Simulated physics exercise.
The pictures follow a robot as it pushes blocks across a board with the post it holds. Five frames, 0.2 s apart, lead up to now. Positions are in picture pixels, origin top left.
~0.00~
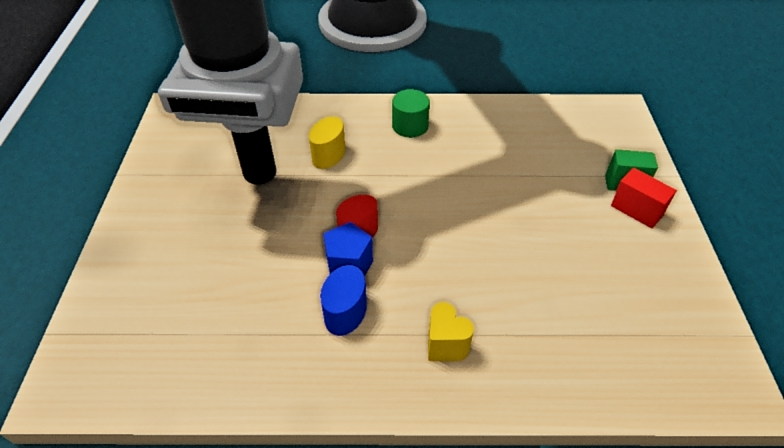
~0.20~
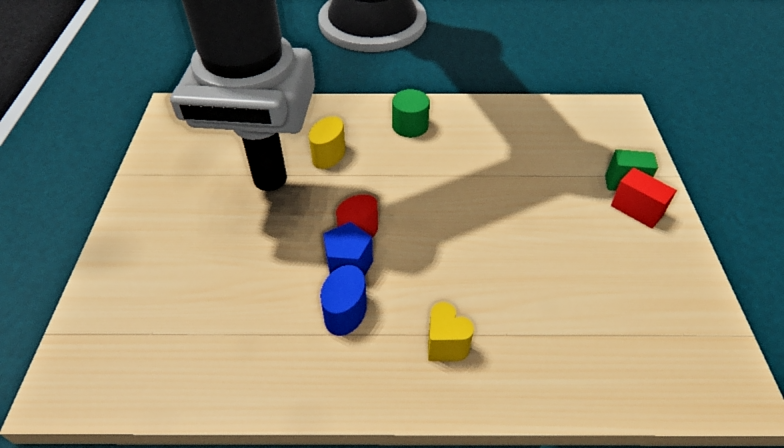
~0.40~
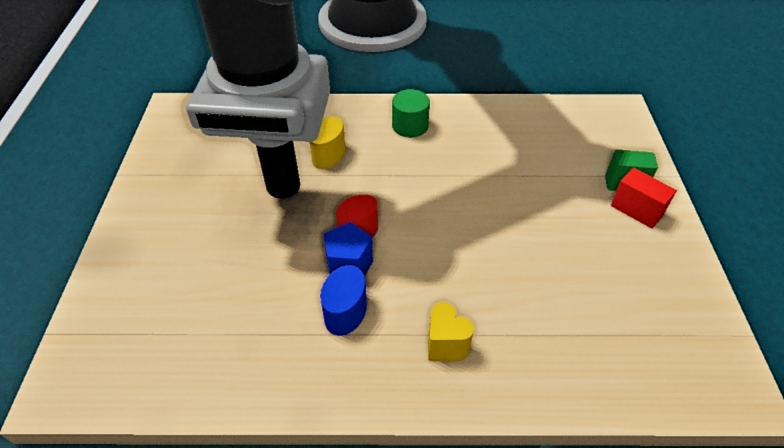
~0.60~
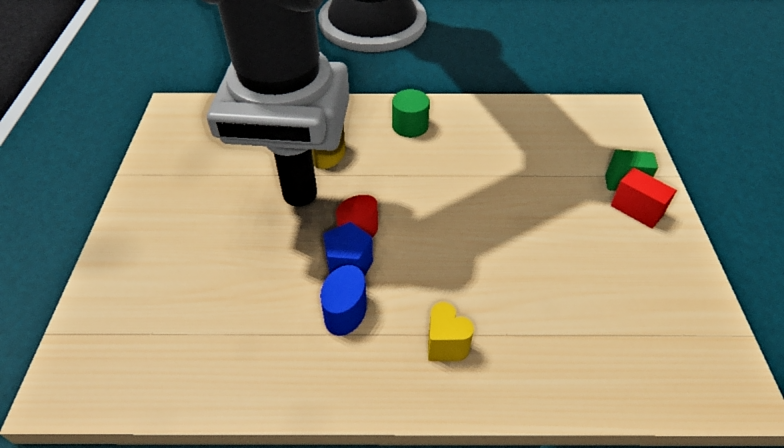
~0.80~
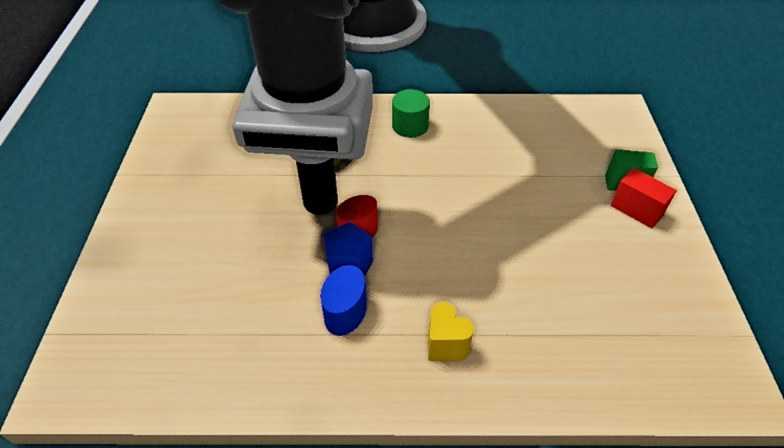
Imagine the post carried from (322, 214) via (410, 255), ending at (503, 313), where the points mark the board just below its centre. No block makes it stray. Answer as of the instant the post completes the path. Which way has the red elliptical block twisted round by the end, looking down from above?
In a top view, it turns counterclockwise.
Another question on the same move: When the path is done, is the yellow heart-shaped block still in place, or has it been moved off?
That block is not shifted.
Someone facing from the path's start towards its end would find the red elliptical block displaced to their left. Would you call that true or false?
It is true.
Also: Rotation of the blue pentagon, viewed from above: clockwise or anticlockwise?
Verdict: Clockwise.
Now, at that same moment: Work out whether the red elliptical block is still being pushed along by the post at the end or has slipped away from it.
The red elliptical block slips off.
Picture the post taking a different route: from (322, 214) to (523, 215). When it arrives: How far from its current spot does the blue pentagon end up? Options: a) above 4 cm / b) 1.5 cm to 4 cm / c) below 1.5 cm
Letter c.
On the path given first. One third of the way, post at (380, 231); blue elliptical block at (341, 291); blue pentagon at (357, 247), turned 40° clockwise; red elliptical block at (413, 227), turned 15° anticlockwise.
Two thirds of the way, post at (443, 262); blue elliptical block at (341, 291); blue pentagon at (357, 247), turned 40° clockwise; red elliptical block at (482, 246), turned 65° anticlockwise.
At the end, post at (506, 303); blue elliptical block at (341, 291); blue pentagon at (357, 247), turned 40° clockwise; red elliptical block at (517, 254), turned 125° anticlockwise; yellow heart-shaped block unmoved.
